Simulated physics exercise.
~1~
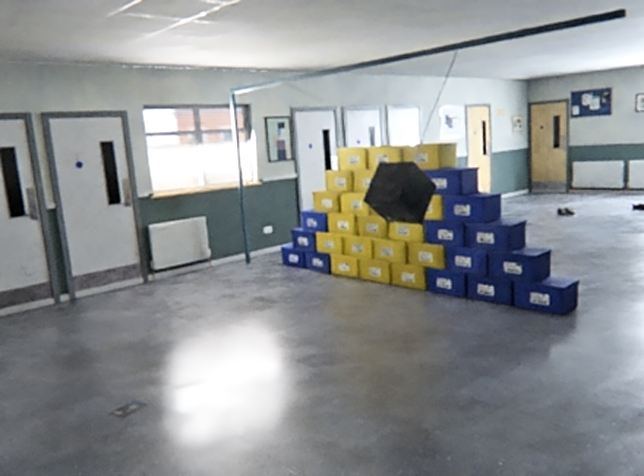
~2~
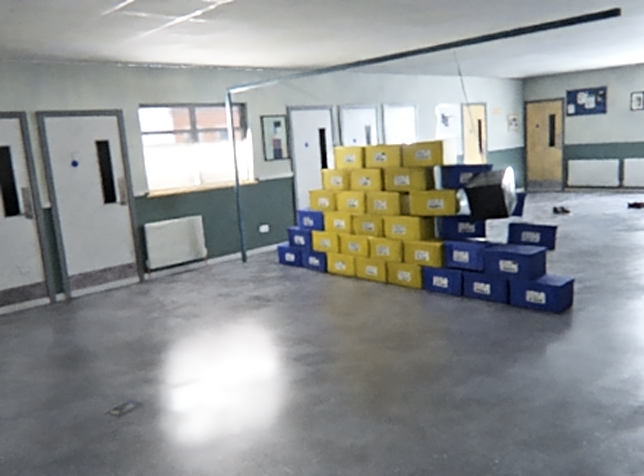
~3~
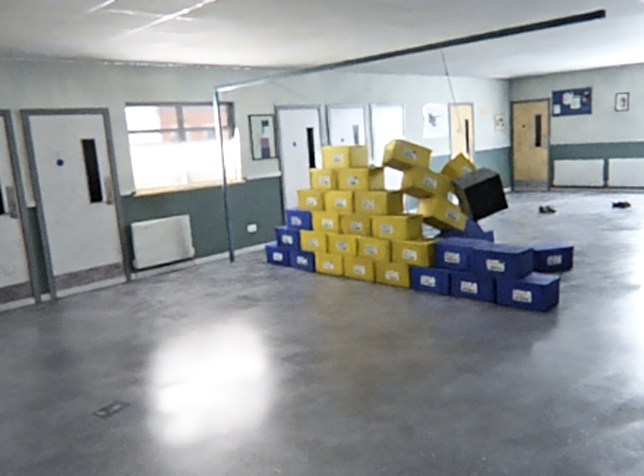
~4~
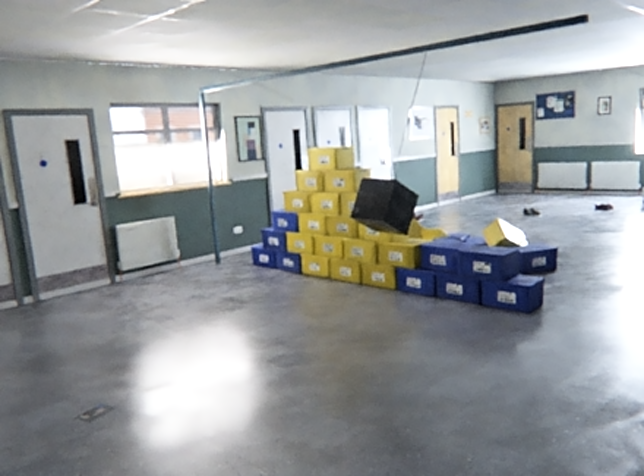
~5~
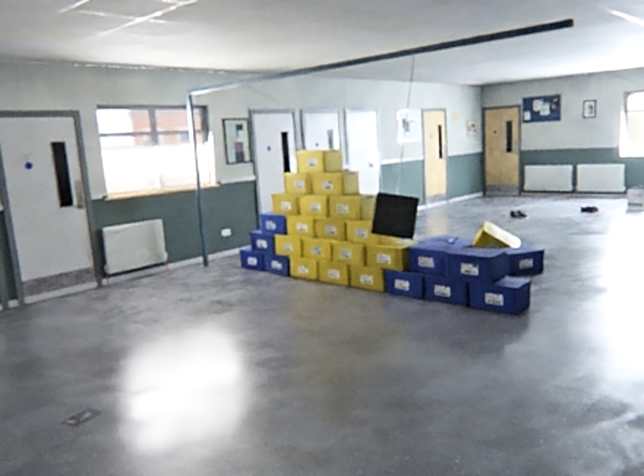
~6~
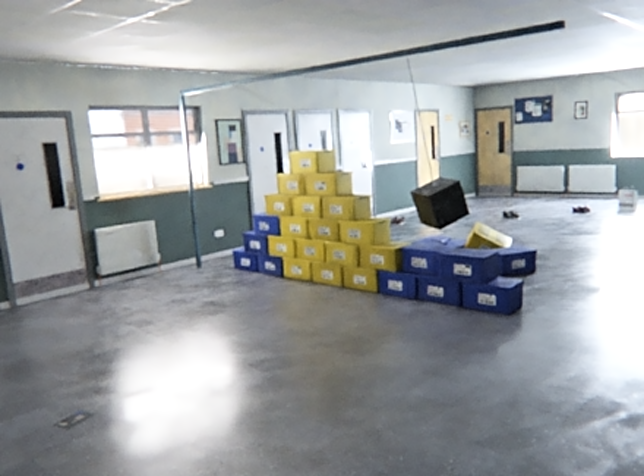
A black box hangs on a thin line from a long overhead beam, in front of a stepped wall of yellow and blue lidded totes in a grey-floored hall with white doors, seen from the front at a slight angle. The dark box swings right into the blue totes near the upper right side and pushes them out of place. Several blue and yellow totes tip and tumble as the view pans slightly right. The box swings back left, then right again. It ends still hanging above the broken right side, where toppled totes lie, while the yellow peak on the left stays standing.
